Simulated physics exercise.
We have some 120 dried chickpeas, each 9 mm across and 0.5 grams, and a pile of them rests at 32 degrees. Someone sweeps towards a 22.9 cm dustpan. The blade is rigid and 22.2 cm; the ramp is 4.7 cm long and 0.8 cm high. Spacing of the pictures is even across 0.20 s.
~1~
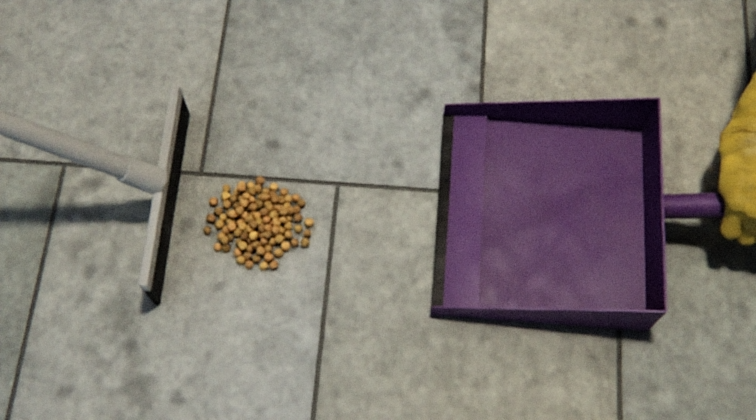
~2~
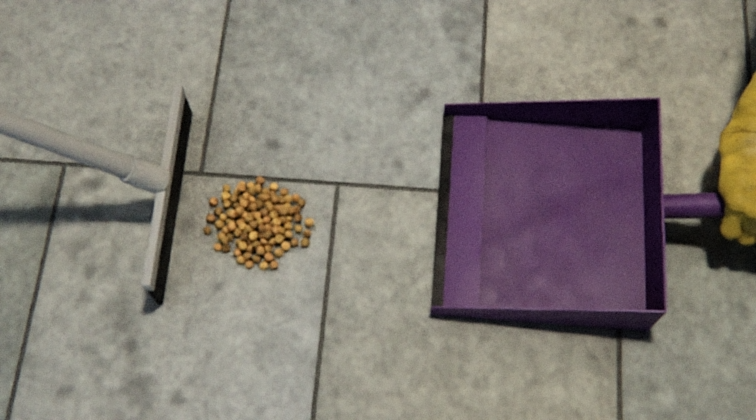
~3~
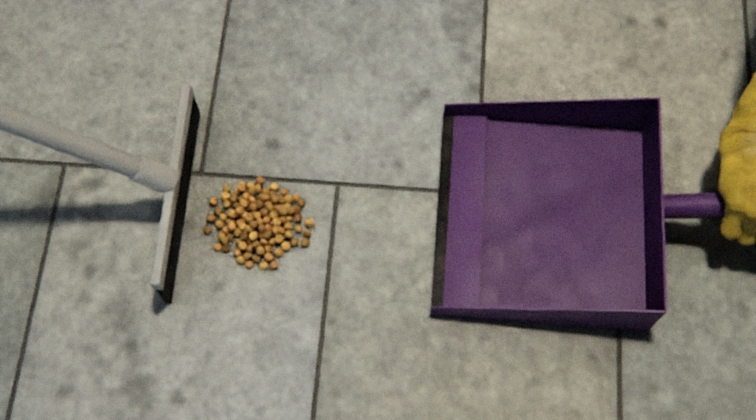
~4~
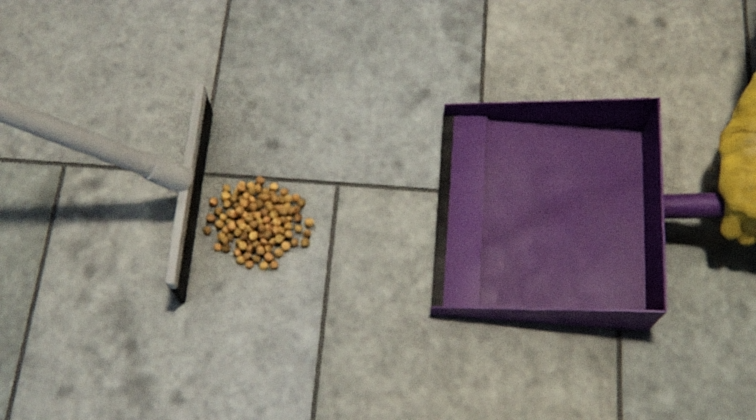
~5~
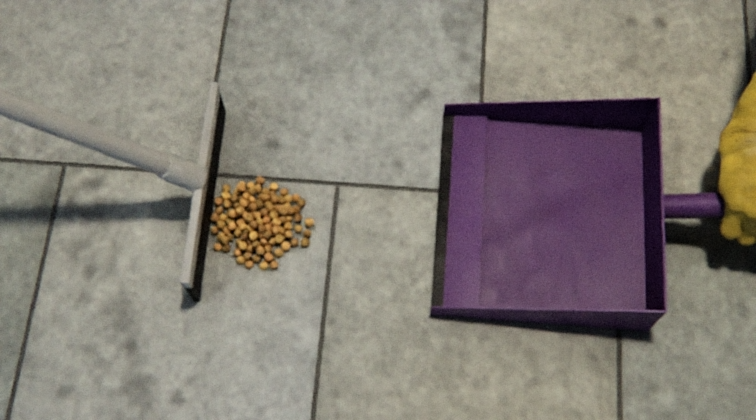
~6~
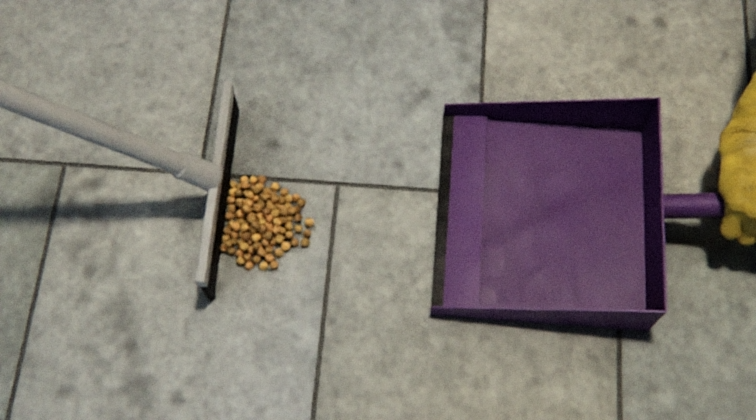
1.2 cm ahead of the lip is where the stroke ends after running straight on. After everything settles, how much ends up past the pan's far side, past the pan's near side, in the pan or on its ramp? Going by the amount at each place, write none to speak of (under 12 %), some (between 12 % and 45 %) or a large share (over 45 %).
Past the pan's far side: None to speak of, past the pan's near side: None to speak of, in the pan or on its ramp: A large share.
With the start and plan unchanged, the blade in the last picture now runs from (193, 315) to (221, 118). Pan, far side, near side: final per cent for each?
That ends as pan 30, far 0, and near 30.
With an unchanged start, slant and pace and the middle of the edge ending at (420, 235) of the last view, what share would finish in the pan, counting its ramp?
Roughly 65 %.
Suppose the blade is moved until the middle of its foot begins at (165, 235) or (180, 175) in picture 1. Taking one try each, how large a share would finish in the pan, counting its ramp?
Some 65 and 55 per cent.
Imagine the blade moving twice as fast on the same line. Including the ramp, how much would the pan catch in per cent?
Then some 70 in a hundred.
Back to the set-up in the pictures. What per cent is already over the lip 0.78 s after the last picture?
Over the lip so far: Approx. 60 %.
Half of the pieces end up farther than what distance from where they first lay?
Roughly 20 cm.
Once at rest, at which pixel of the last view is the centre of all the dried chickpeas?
Around (448, 215).
Then, 0.28 s after the last picture, middle of the blade 12 cm from the lip; 0 % over the lip, far side 0 %, near side 0 %.
Then, 0.47 s after the last picture, middle of the blade 5 cm from the lip; 0 % over the lip, far side 0 %, near side 0 %.
Then, 0.78 s after the last picture, middle of the blade 1 cm from the lip; 60 % over the lip, far side 0 %, near side 0 %.
In the end, far side 0 %, near side 0 %, pan 60 %, in front of the lip or behind the blade 40 %.
